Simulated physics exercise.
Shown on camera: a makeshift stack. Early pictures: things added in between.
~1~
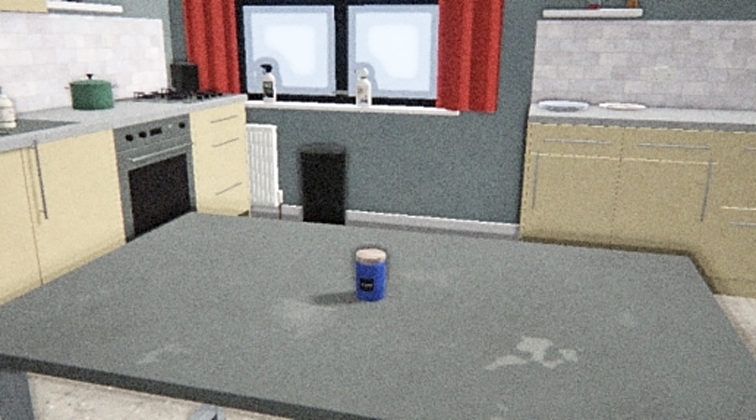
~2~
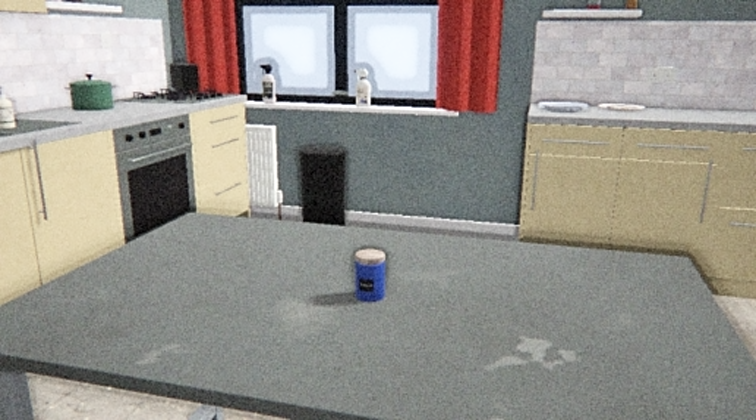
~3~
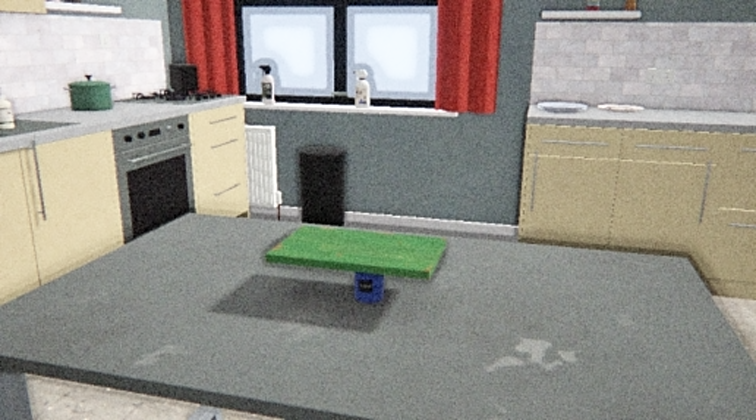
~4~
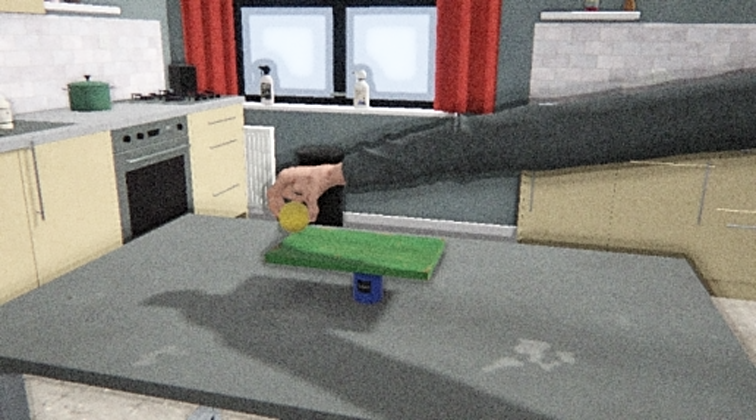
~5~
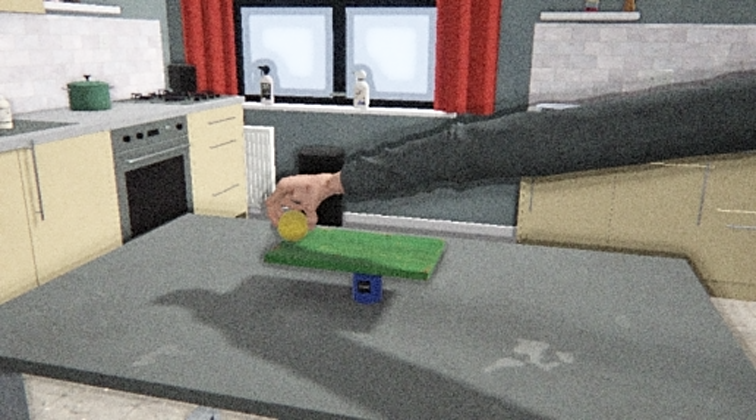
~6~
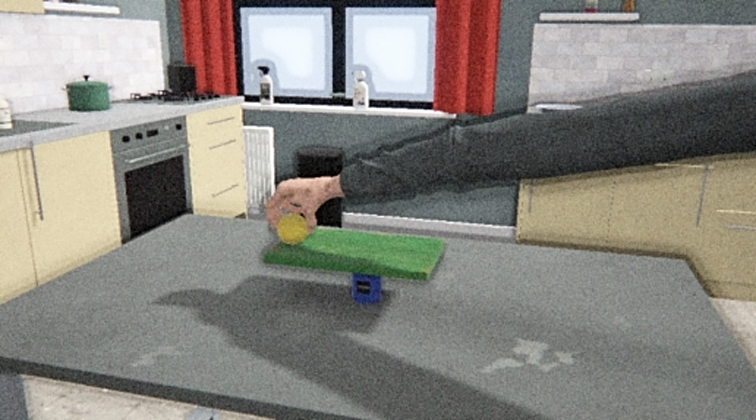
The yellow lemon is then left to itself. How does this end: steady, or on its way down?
It ends on its way down.
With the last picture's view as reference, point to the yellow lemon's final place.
I'd point to roughly (239, 274).
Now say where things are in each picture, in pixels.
In the first frame, the last thing is not in view yet.
In the second frame, the last thing is not in view yet.
In the third frame, the last thing is not in view yet; green board (359, 250).
The fourth frame shows coming down; yellow lemon (294, 217); green board (358, 250).
The fifth frame shows coming down; yellow lemon (293, 226); green board (358, 251).
The sixth frame shows in place under the hand; yellow lemon (293, 229); green board (357, 251).
Then, 0.40 s after the last picture, yellow lemon now fallen; green board tipped 37° from how it was.
Then, 0.70 s after the last picture, green board tipped 26° from how it was.
At rest, fallen, yellow lemon; moved from the start, green board; blue jar in place. Seen from the same camera at the end, yellow lemon near (239, 274). The stack gives way.
